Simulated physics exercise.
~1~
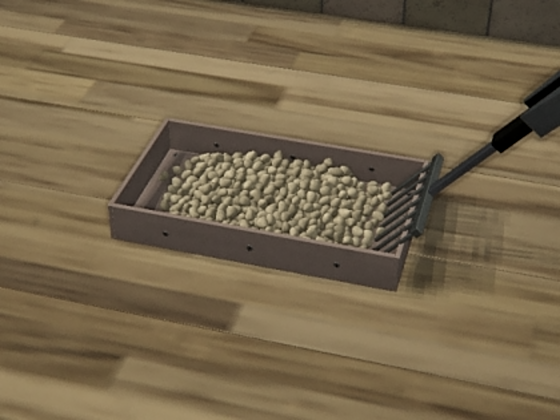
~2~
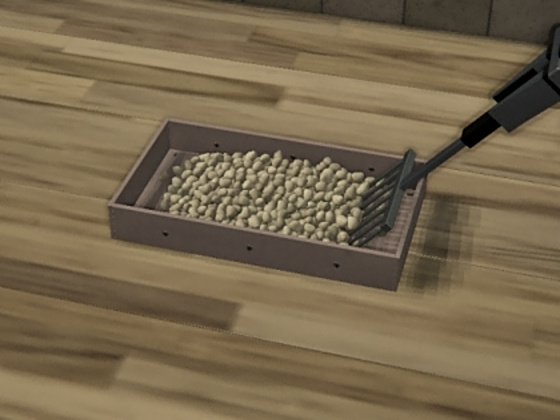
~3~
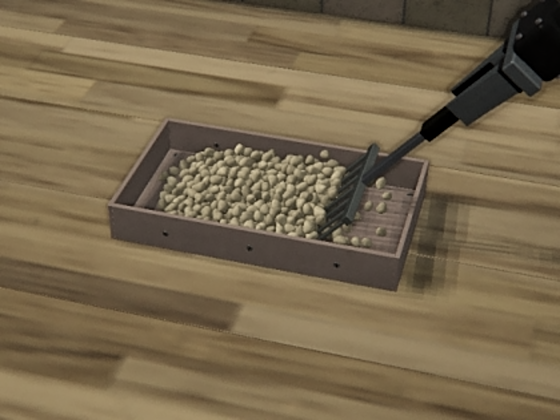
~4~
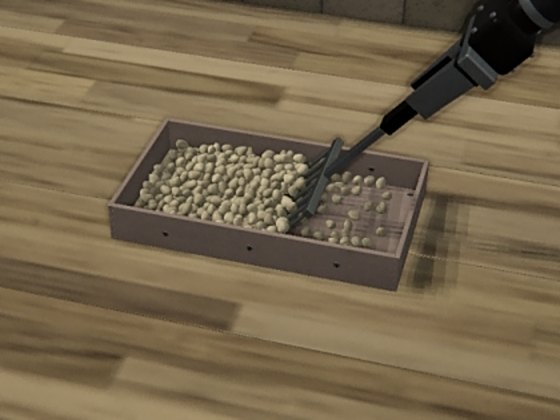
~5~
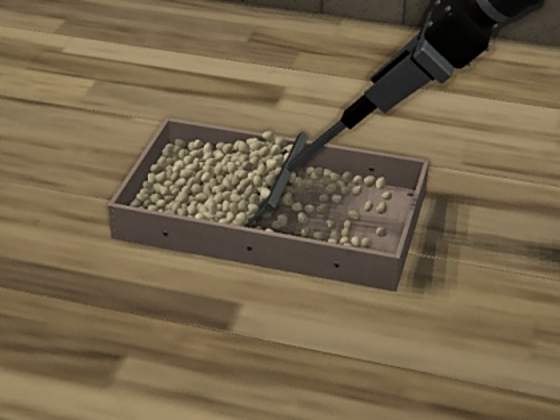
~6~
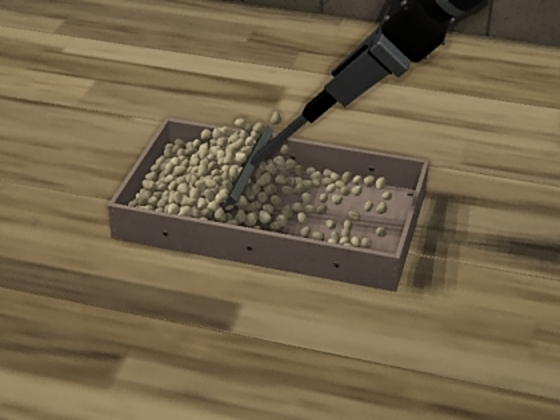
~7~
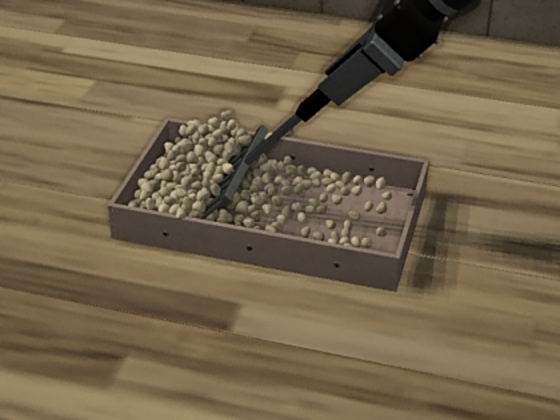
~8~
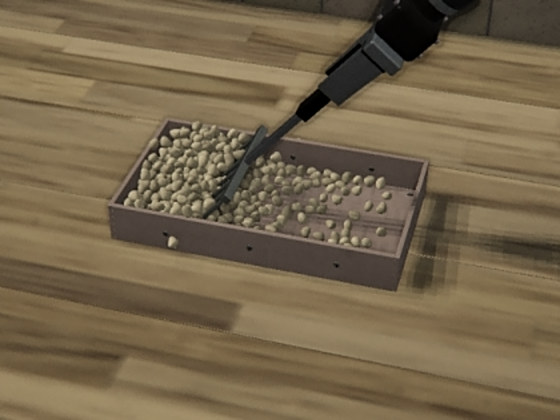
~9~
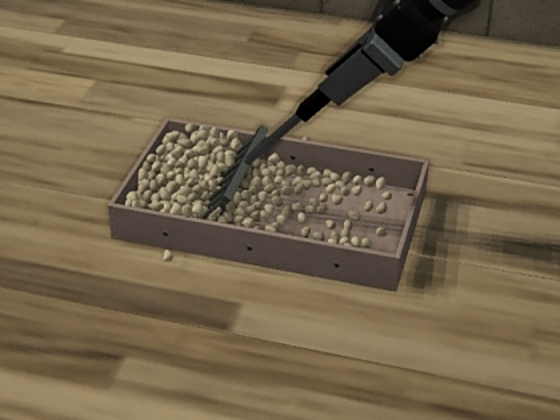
A black robotic arm holding a dark grey rake reaches in from the upper right over a shallow brownish tray, seen from above at an angle on a striped wooden floor. Pale dried beans cover most of the tray. The rake starts at the right end and sweeps left through them, pushing the beans into a thickening heap while a scattering slips behind it. The heap rises against the left end as the rake slows and stops, then slumps a little. A bean tumbles over the near side and comes to rest on the floor, while nearly all the others stay in the tray.
